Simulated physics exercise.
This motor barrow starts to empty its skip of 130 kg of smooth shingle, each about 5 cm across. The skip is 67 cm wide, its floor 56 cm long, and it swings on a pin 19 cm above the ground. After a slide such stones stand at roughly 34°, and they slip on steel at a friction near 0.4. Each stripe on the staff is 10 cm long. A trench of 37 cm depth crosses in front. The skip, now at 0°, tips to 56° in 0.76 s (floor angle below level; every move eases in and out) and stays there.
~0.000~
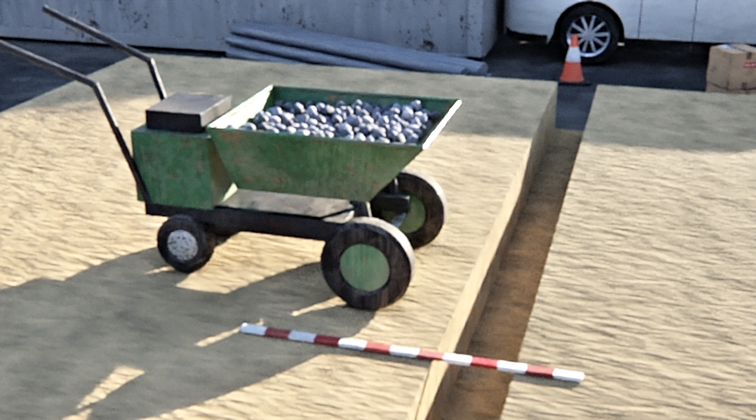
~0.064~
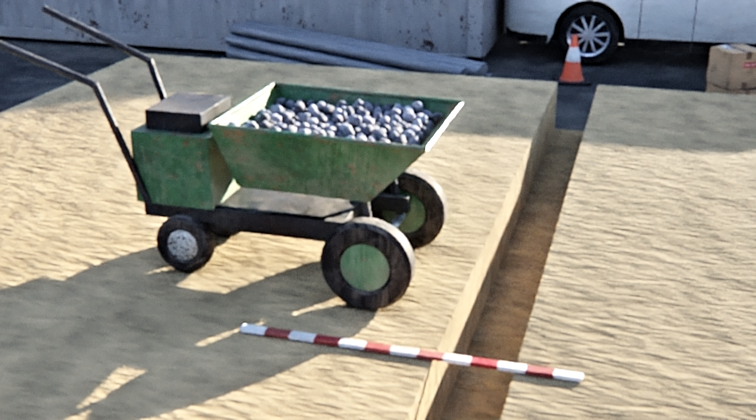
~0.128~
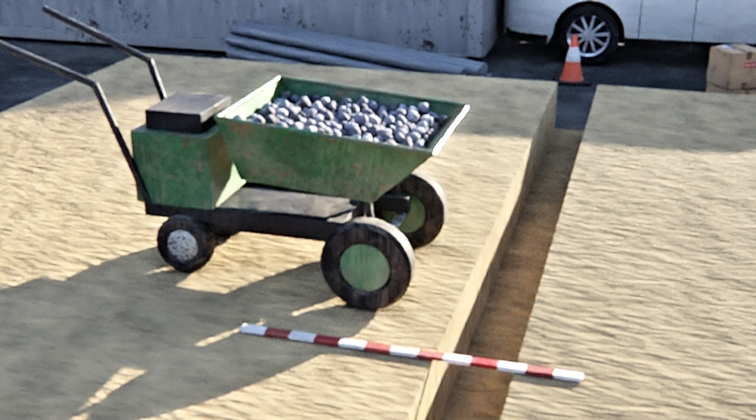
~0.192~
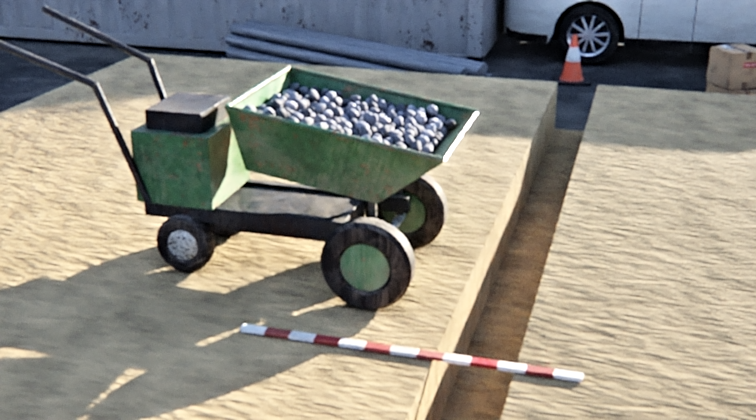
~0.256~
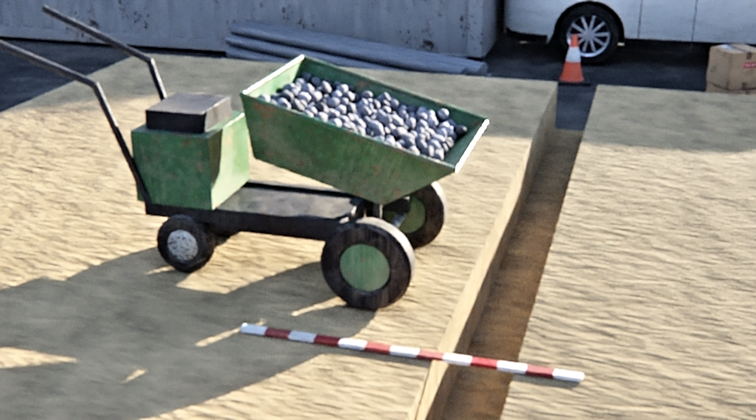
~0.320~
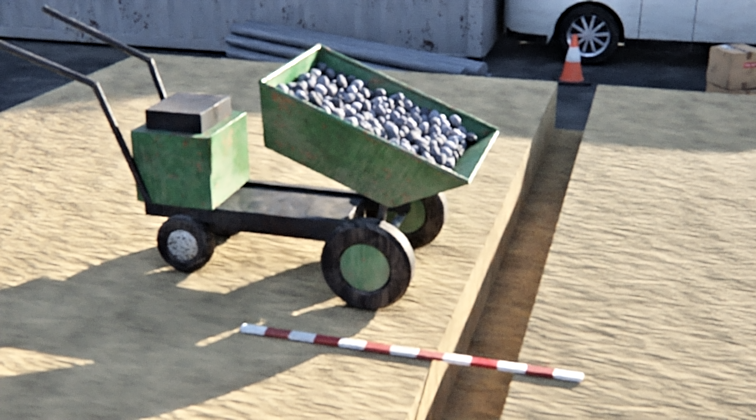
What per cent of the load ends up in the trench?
Some 32 per cent of it.
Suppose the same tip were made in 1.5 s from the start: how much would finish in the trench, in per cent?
It would be near 40 per cent.
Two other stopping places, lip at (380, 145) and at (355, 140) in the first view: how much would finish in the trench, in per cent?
Near 60 per cent from the first place, 80 from the second.
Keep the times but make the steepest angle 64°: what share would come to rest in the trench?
In that case some 20 per cent.
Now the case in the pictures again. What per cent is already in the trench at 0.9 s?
About 5 per cent by then.
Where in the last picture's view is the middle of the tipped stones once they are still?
Near (576, 293).
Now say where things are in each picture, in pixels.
In the first picture, the skip is at 0°, its lip at (424, 148); the top of the load is at (372, 115).
In the second picture, the skip is at 1°, its lip at (426, 149); the top of the load is at (348, 113); the stones move at 0.3 m/s on average.
The third picture shows lip at (434, 154), floor tilted 4°, highest stones at (306, 108); the stones move at 0.5 m/s on average.
The fourth picture shows lip at (444, 161), floor tilted 9°, highest stones at (296, 100); the stones move at 0.7 m/s on average.
In the fifth picture, the skip is at 15°, its lip at (456, 170); the top of the load is at (305, 89); the stones move at 0.9 m/s on average.
The sixth picture shows lip at (469, 183), floor tilted 21°, highest stones at (319, 78); the stones move at 0.9 m/s on average.
After 0.6 s the floor is at 47°; 100 % in the skip; the foremost stones are at (497, 198).
After 0.9 s the floor is at 56°; 86 % in the skip, 4 % in the trench, 10 % past the trench; the foremost stones are at (574, 277).
After 1.2 s the floor is at 56°; 43 % in the skip, 3 % in the trench, 54 % past the trench; the foremost stones are at (709, 301).
After 3.2 s the floor is at 56°; 6 % in the skip, 32 % in the trench, 62 % past the trench; the foremost stones are past the picture's edge.
